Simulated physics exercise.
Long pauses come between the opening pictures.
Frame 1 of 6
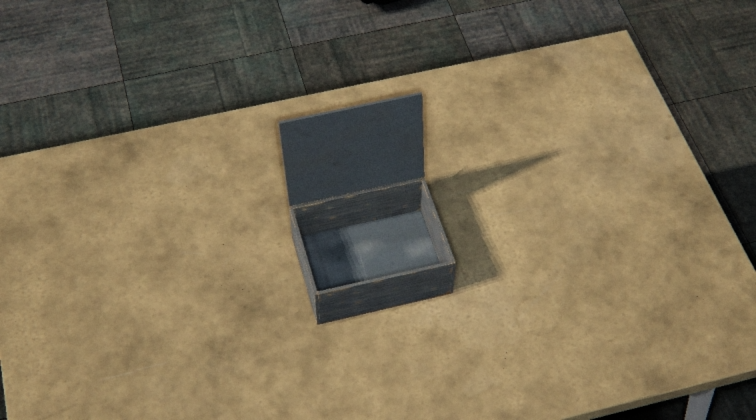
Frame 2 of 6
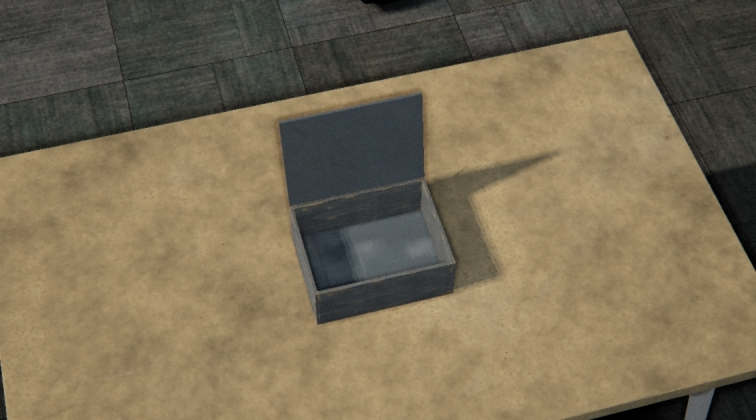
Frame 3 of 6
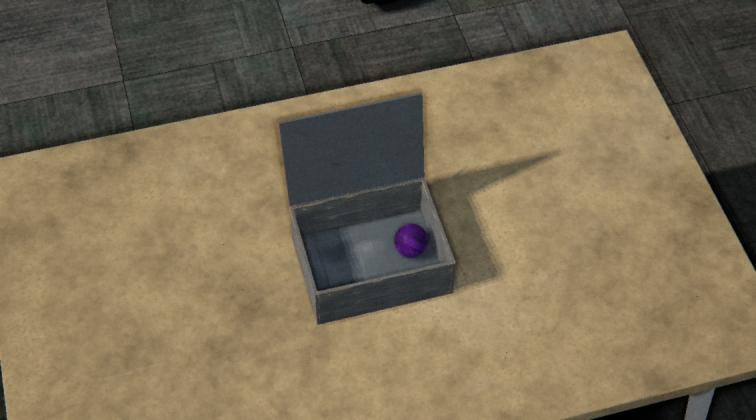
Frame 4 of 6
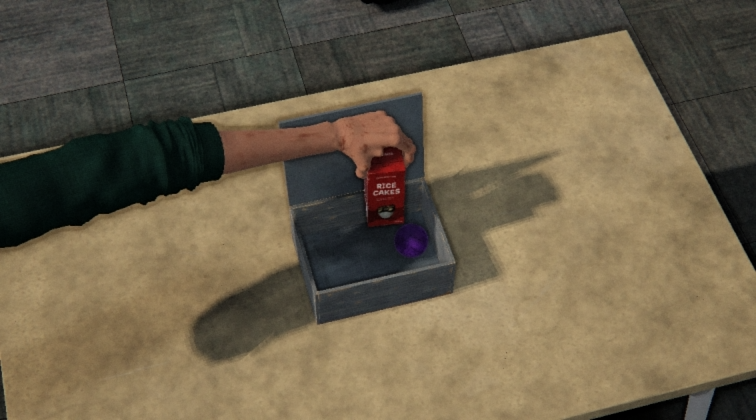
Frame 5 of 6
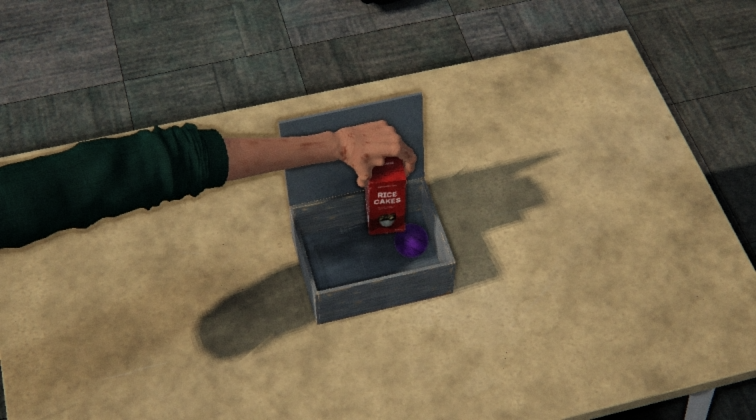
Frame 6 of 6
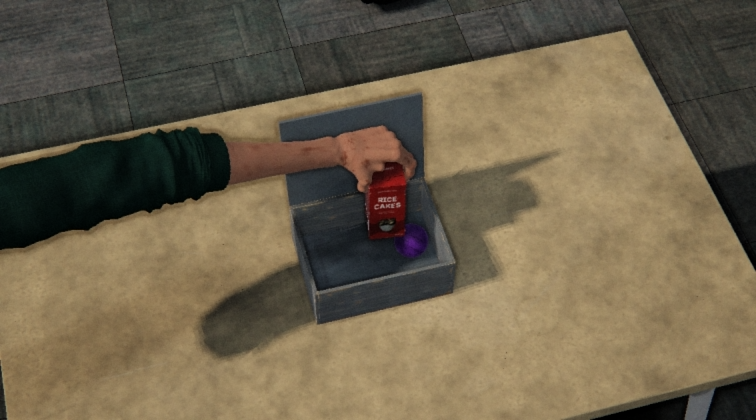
In the video, an open gray box sits empty on a table, and then a purple ball appears inside it. A hand reaches in from the left and lowers a red carton into the box beside the ball.
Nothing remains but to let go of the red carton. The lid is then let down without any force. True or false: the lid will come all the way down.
True.
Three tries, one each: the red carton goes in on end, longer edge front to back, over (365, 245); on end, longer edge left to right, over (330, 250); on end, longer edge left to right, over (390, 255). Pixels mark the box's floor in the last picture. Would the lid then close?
First try: A gap remains; second try: A gap remains; third try: No gap.
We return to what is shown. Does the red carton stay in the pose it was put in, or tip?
The red carton ends up leaning.
Then, 0.40 s on from there, red carton on its side near (351, 250); purple ball shifted a little.
Then, 1.50 s on from there, lid 65° above the rim; red carton on its side near (349, 251); purple ball shifted a little.
Then, 2.00 s on from there, lid 22° above the rim; red carton on its side near (349, 251); purple ball shifted a little.
In the end, lid shut; toppled in the box, red carton; purple ball unmoved. At the end, from the last picture's camera, red carton near (349, 251).
